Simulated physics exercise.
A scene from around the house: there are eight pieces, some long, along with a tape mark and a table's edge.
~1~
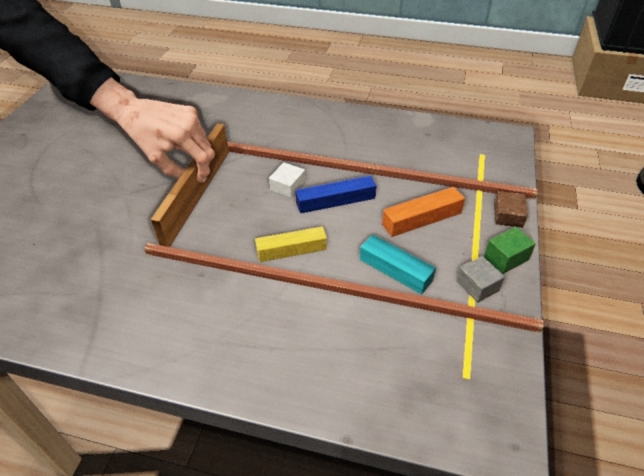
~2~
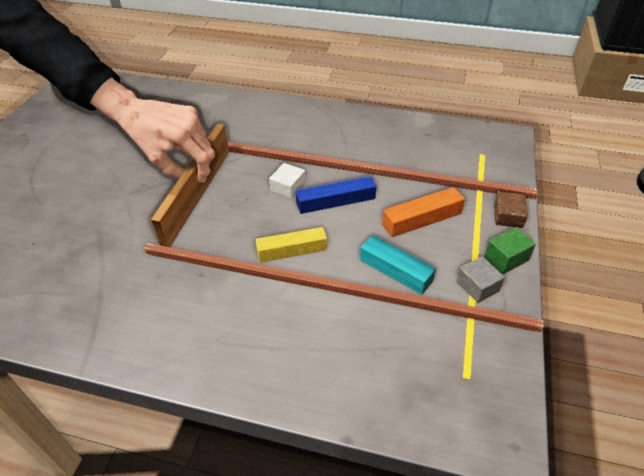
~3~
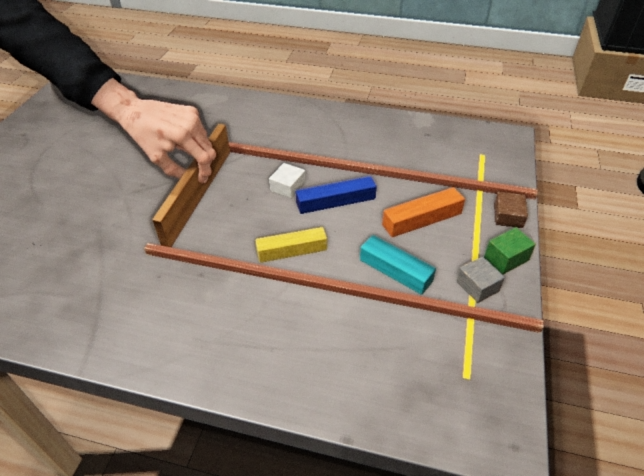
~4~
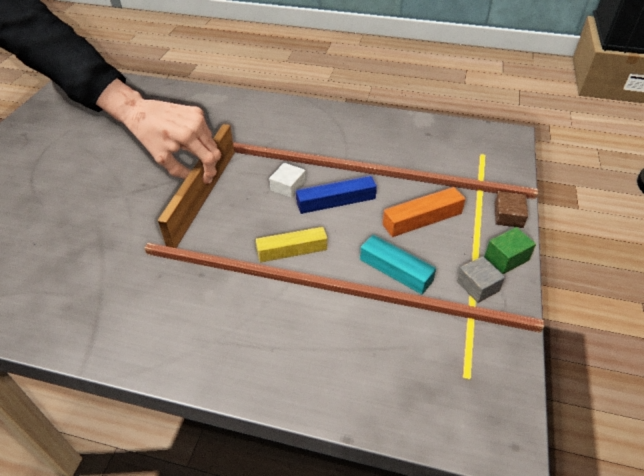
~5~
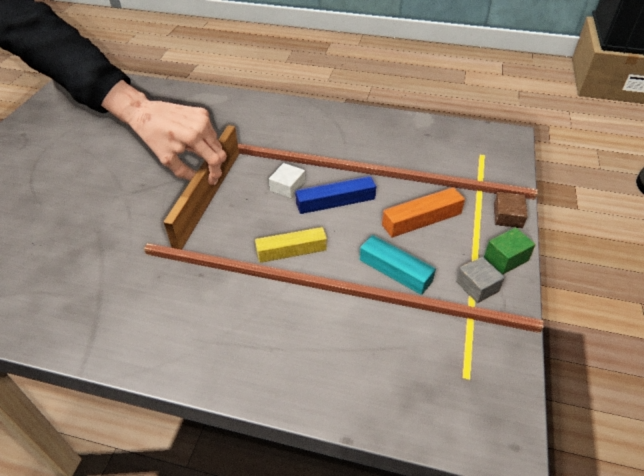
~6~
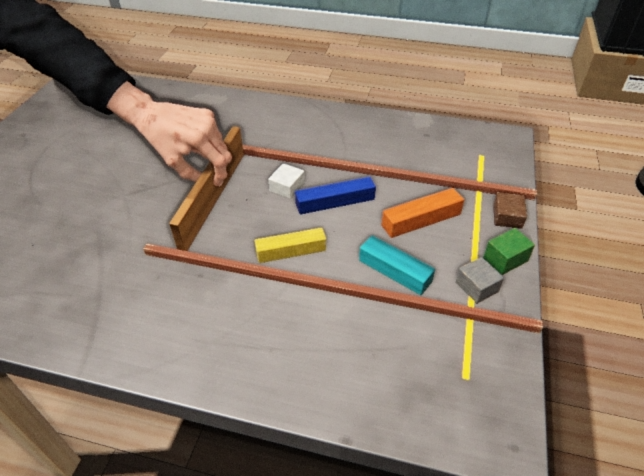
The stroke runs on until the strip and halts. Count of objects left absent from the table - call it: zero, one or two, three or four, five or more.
My call is one or two.
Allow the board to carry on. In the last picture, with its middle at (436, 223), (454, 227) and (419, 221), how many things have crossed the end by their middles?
Going through the three positions, you'd get 0, 1 and 0.
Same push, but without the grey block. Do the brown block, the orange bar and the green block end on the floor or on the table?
Note: Brown block is off by the end; orange bar is on by the end; green block is on by the end.
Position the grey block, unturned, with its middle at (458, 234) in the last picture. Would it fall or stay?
It remains in place.
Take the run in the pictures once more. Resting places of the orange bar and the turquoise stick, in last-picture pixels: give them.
The first ends close to (527, 229), the second close to (533, 302).
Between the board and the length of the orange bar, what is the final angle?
Some 35 degrees.
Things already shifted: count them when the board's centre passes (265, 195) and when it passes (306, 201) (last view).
At first I count 1, and then 3.
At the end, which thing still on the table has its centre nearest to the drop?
The green block.
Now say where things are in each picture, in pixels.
The first frame shows brown block (510, 209); green block (509, 250); grey block (480, 279); board (195, 182); tape (476, 245).
The second frame shows green block (510, 251); white block (288, 180).
The third frame shows grey block (480, 279); turquoise stick (397, 264).
The fourth frame shows brown block (511, 210); yellow bar (292, 245).
The fifth frame shows green block (509, 251); board (206, 184).
The sixth frame shows brown block (510, 210); green block (509, 251); grey block (479, 280); board (211, 185); tape (475, 246).
Early on, none off yet; brown block at rest near (510, 210); green block at rest near (509, 251); grey block at rest near (479, 280).
A while later, none off yet; brown block travelled about its own width near (533, 215); green block moving near (512, 248); grey block travelled about its own width near (501, 272).
Finally, the number that fall off is one or two; lost, brown block.
